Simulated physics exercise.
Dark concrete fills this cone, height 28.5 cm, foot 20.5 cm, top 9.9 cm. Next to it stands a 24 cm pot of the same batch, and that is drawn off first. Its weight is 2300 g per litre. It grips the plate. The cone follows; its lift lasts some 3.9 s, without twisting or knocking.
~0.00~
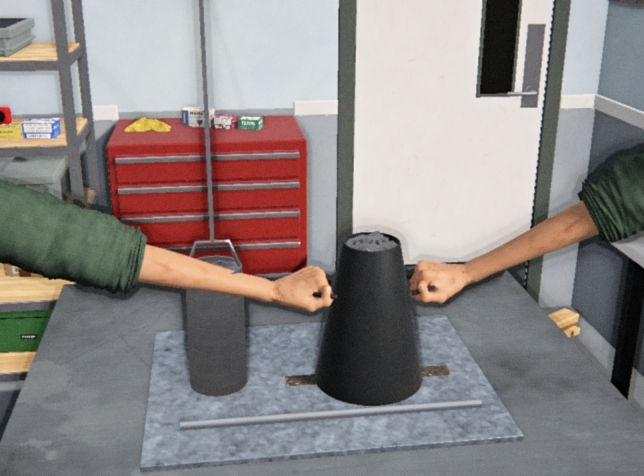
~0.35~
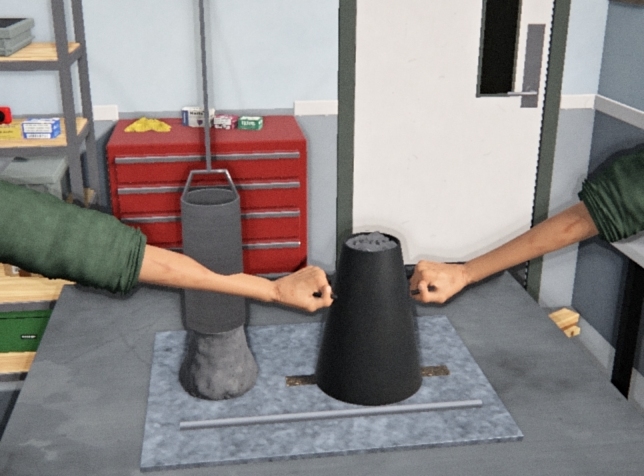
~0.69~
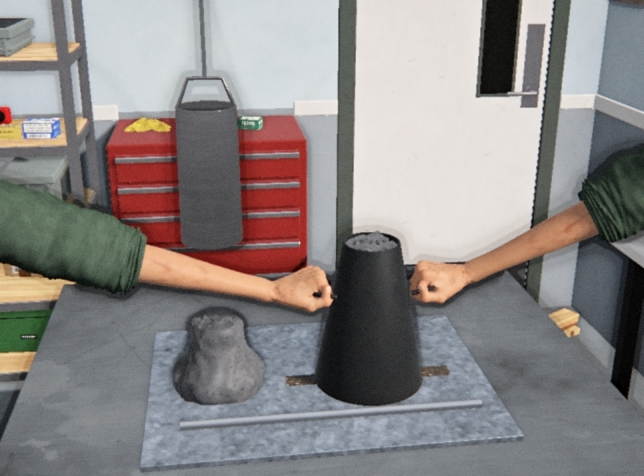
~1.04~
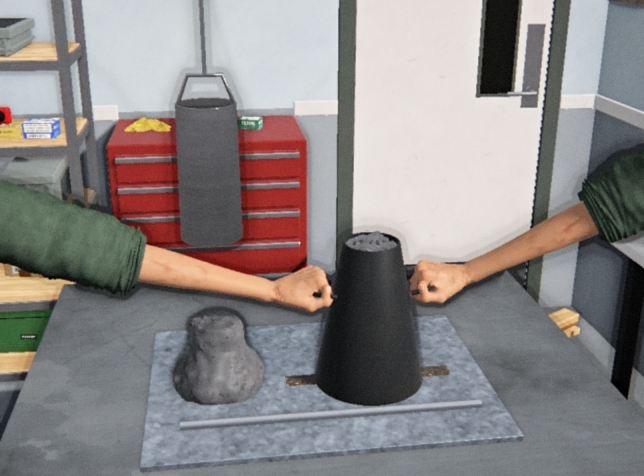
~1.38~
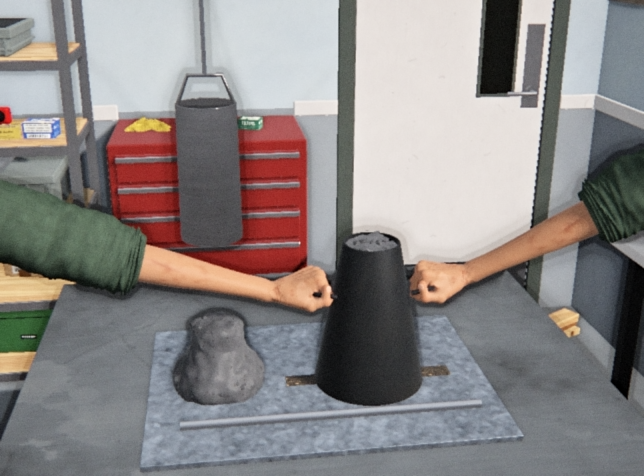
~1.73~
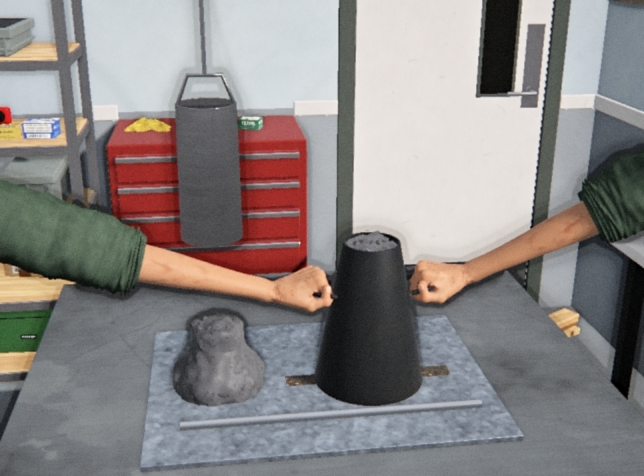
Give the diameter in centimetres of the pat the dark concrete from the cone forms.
I would say roughly 28 centimetres across.
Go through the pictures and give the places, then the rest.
In the first picture, middle of the pot's mouth at (214, 267), still down; middle of the cone's top at (372, 243), not yet moved.
In the second picture, middle of the pot's mouth at (210, 199), raised 13 cm; middle of the cone's top at (372, 243), not yet moved.
In the third picture, middle of the pot's mouth at (206, 107), raised 30 cm; what the pot left 14 cm high and 18 cm wide, top at (216, 321); middle of the cone's top at (372, 243), not yet moved.
In the fourth picture, middle of the pot's mouth at (206, 105), raised 30 cm; what the pot left 13 cm high and 18 cm wide, top at (216, 322); middle of the cone's top at (372, 243), not yet moved.
In the fifth picture, middle of the pot's mouth at (206, 105), raised 30 cm; what the pot left 13 cm high and 18 cm wide, top at (216, 322); middle of the cone's top at (372, 243), not yet moved.
In the sixth picture, middle of the pot's mouth at (206, 105), raised 30 cm; what the pot left 13 cm high and 18 cm wide, top at (216, 322); middle of the cone's top at (372, 243), not yet moved.
After 2.7 s, the cone is up 6.6 cm; the dark concrete has come down 7.8 cm to 21 cm and is 26 cm wide.
After 3.7 s, the cone is up 18 cm; the dark concrete has come down 11 cm to 18 cm and is 28 cm wide.
After 4.7 s, the cone is up 29 cm; the dark concrete has come down 11 cm to 18 cm and is 28 cm wide.
After 5.8 s, the cone is clear; the dark concrete has come down 11 cm to 18 cm and is 28 cm wide.
After 6.3 s, at rest, the cone is clear; the dark concrete has come down 11 cm to 18 cm and is 28 cm wide.
